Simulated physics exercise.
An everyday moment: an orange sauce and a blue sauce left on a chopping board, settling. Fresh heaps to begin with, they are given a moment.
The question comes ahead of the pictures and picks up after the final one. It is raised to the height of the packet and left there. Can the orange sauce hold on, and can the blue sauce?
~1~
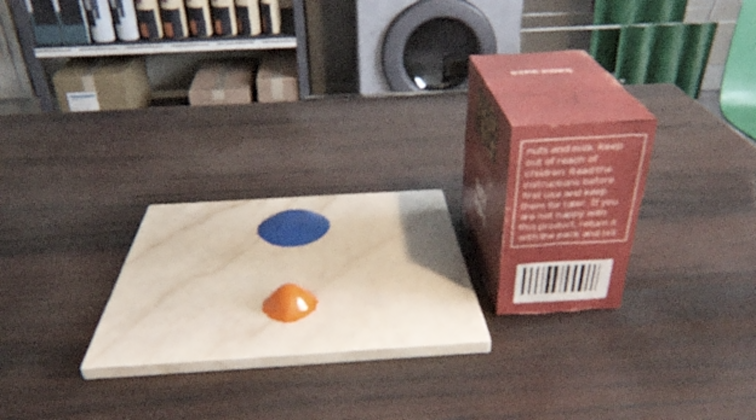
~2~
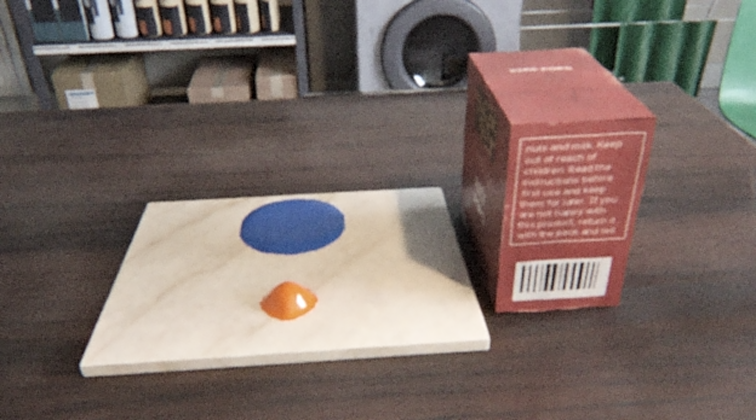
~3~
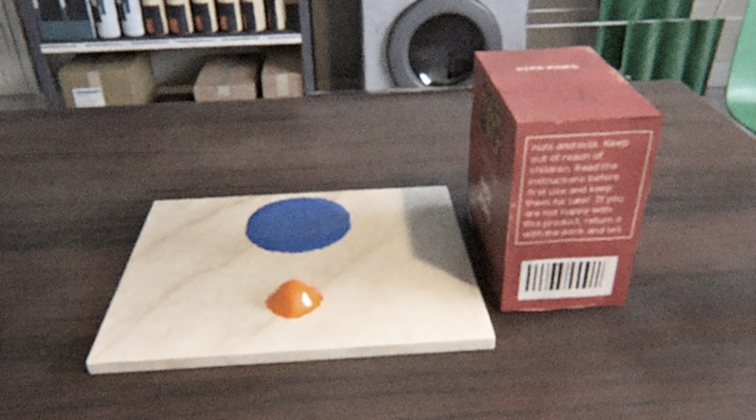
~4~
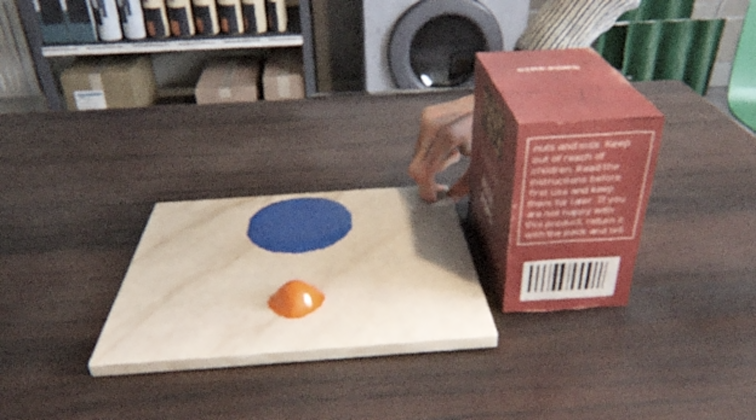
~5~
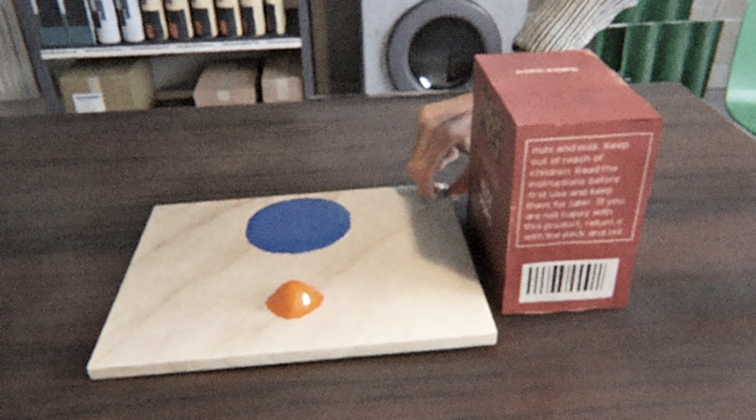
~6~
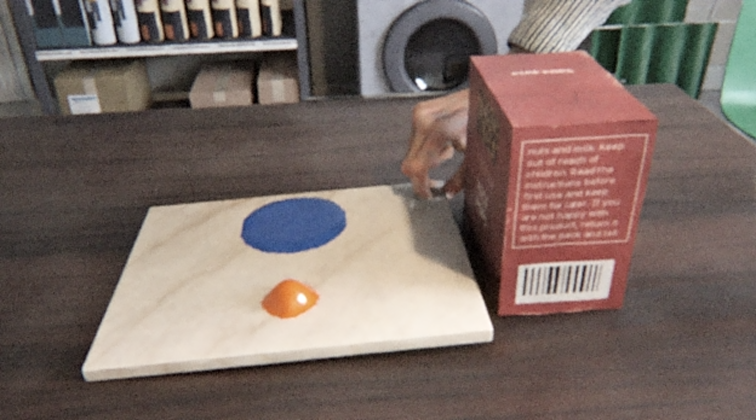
In the end the orange sauce is held back; meanwhile the blue sauce makes it off.
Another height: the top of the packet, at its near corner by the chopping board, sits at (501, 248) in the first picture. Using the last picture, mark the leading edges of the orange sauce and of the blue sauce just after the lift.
Tips, last view: First approx. (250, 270), second approx. (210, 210).
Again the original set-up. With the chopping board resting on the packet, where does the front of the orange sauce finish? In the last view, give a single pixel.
My estimate is around pixel (208, 228) of the last view.
A moment on, slope about 38°; the orange sauce has not moved; the blue sauce has crept down a long way.
Further on, the orange sauce has not moved; the blue sauce is dripping off the low end.
When it is over, slope about 38°; the orange sauce has not moved; the blue sauce is dripping off the low end.
